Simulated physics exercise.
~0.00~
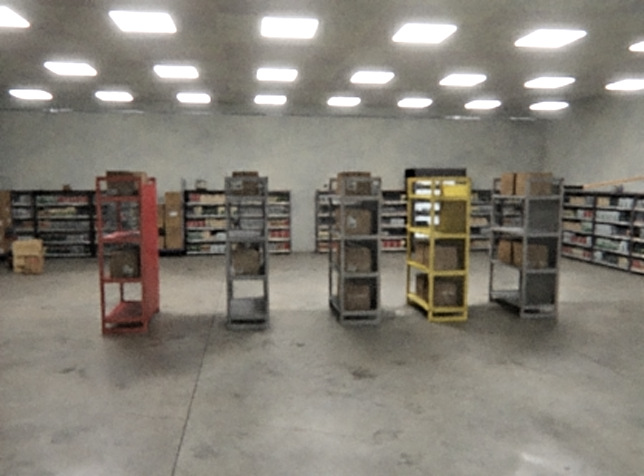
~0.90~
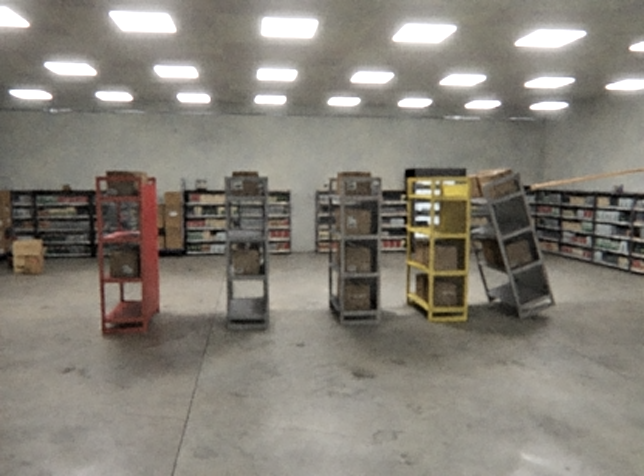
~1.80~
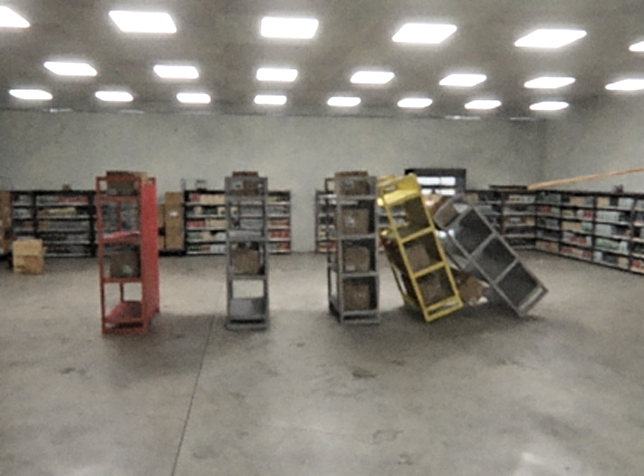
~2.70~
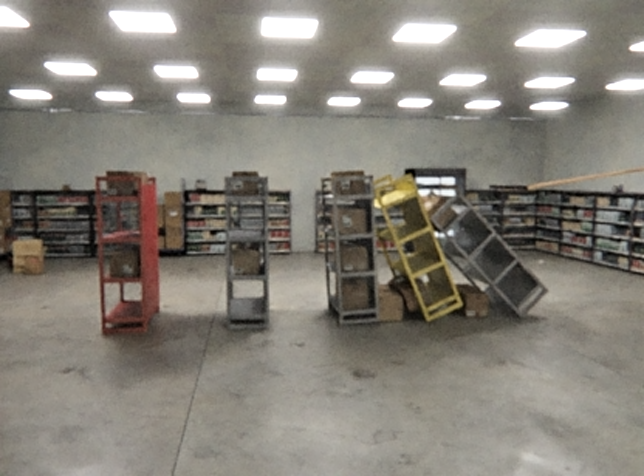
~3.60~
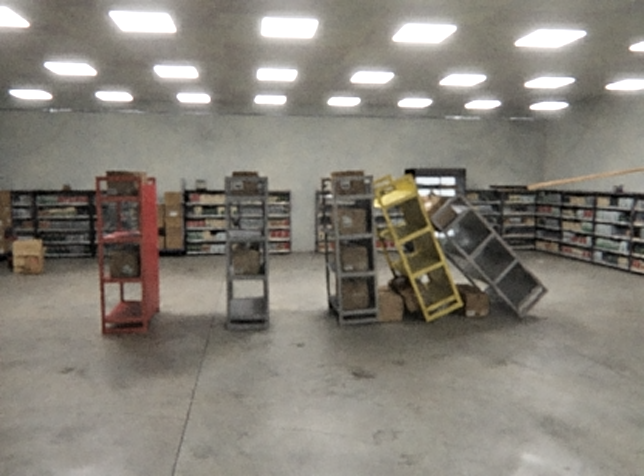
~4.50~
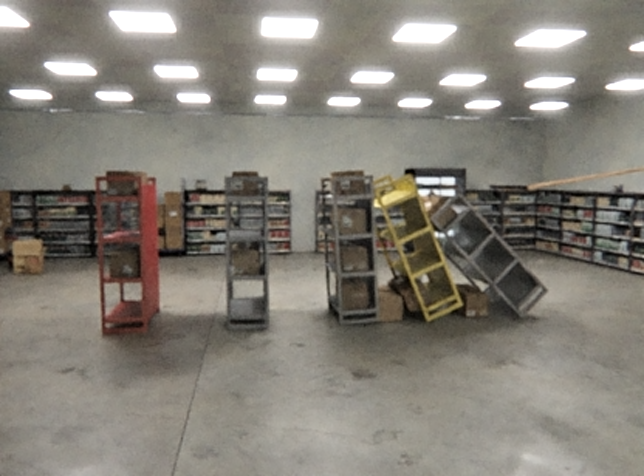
In a warehouse, a pole pushed the rightmost of five racks leftward into the yellow one, which tipped against the gray rack beside it as boxes spilled; both stayed leaning there, while the other three, including the red, were left standing.
